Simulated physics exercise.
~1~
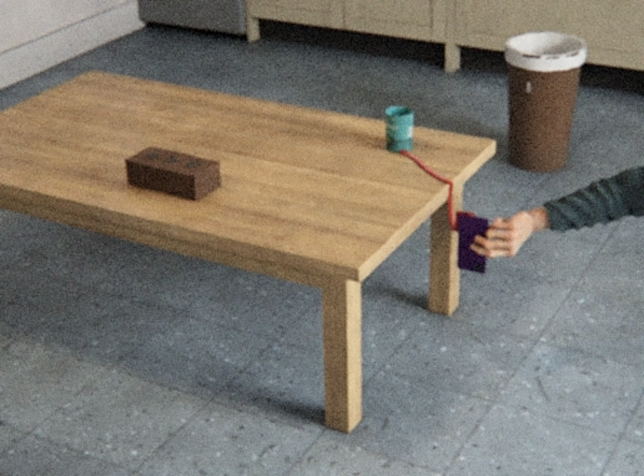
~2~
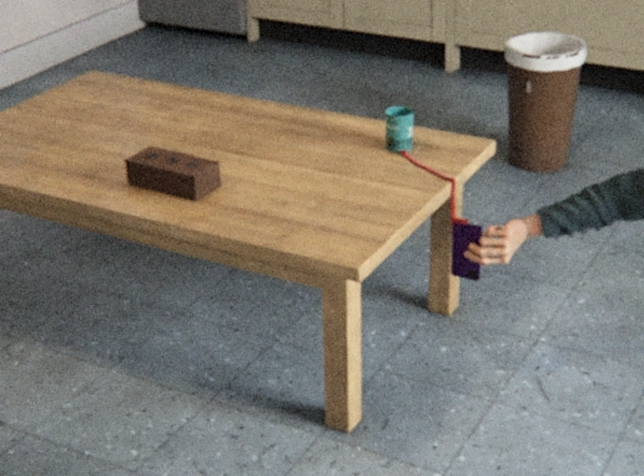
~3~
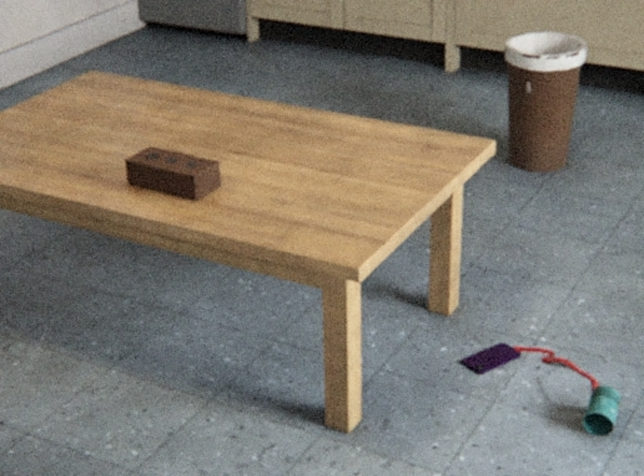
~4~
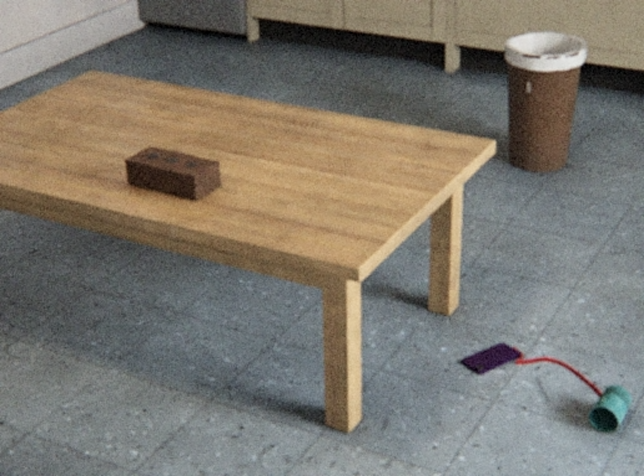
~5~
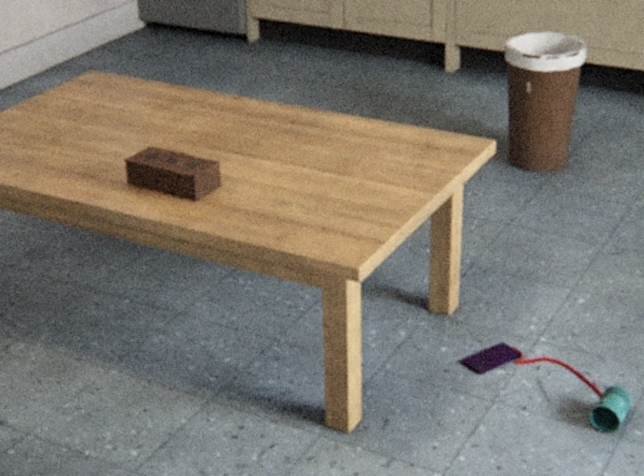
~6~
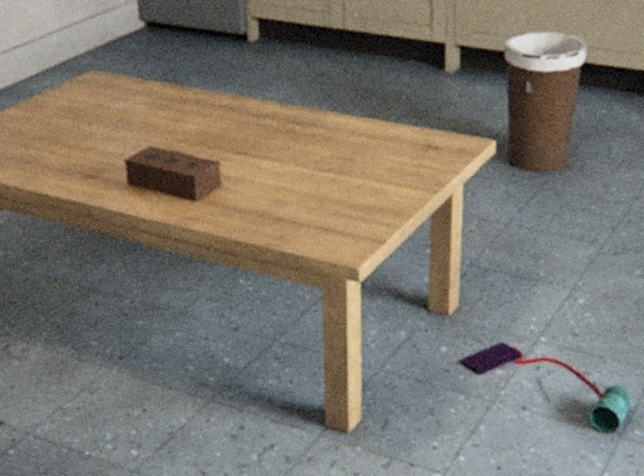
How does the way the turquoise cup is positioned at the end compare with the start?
At the start the turquoise cup stands upright on the table, and at the end it lies on its side on the floor.
Hand releasing a purple phone tied by red ribbon to a turquoise cup, both ending on the floor, brick staying on table.
